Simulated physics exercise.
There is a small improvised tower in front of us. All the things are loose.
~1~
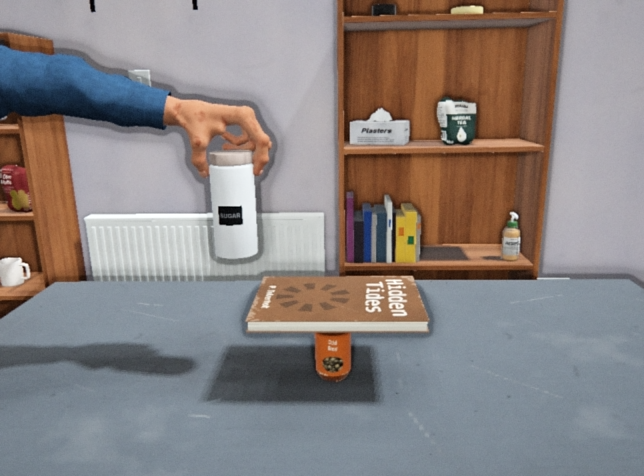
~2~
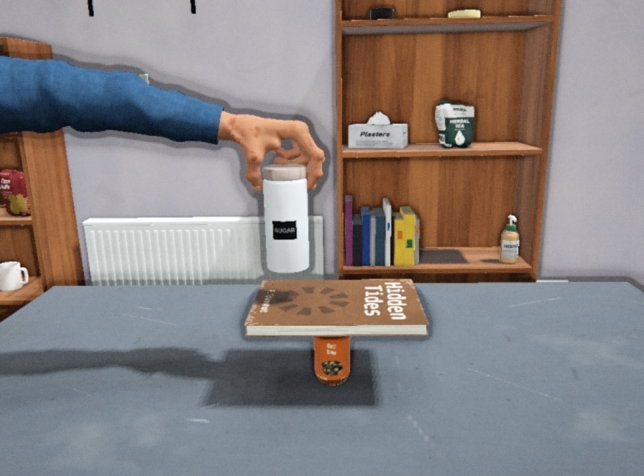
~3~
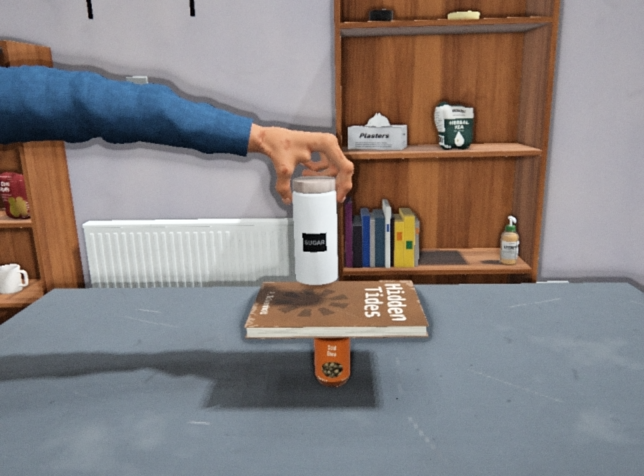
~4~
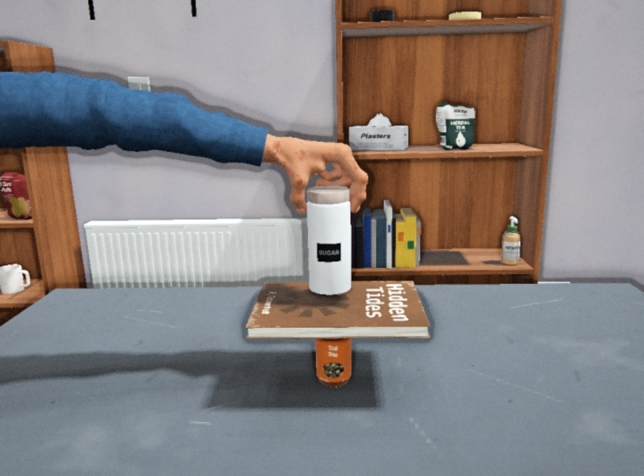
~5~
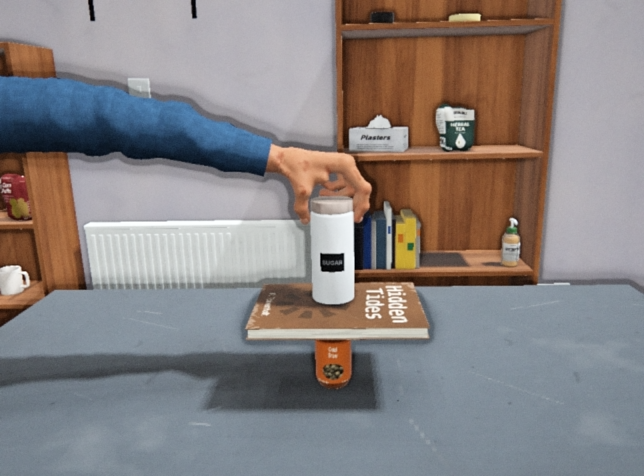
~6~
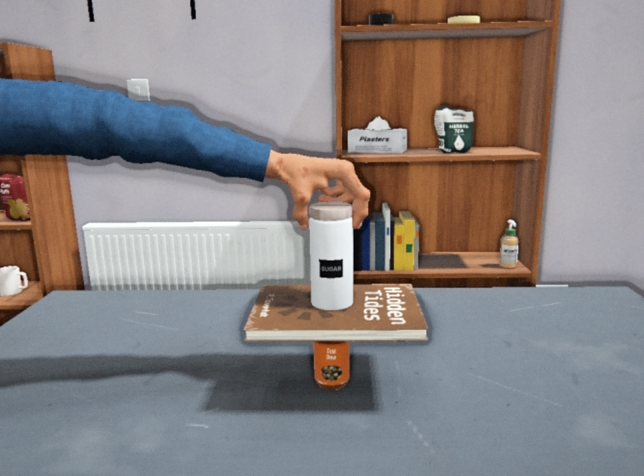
The footage shows a hand in a blue sleeve carrying a white jar rightward and down over a brown book balanced on an orange can, then setting it upright on the book's cover while keeping hold of its lid.
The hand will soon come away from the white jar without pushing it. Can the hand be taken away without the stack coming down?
The stack stands firm.
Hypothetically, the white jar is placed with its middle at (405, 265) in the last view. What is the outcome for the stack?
After that, it tumbles down.
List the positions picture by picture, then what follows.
Still above its spot; white jar (234, 203); orange can (333, 341), in the first picture.
Still above its spot; white jar (287, 217); orange can (332, 345), in the second picture.
Still above its spot; white jar (316, 230); orange can (332, 347), in the third picture.
Still above its spot; white jar (329, 239); orange can (333, 347), in the fourth picture.
Still above its spot; white jar (333, 249); orange can (333, 349), in the fifth picture.
Set down, still held; white jar (331, 255); orange can (332, 350), in the sixth picture.
Then, 0.20 s on from there, no change.
Then, 0.50 s on from there, white jar resting near (331, 256).
In the end, all 3 unmoved. At the end, from the last picture's camera, white jar near (331, 256). The stack holds.
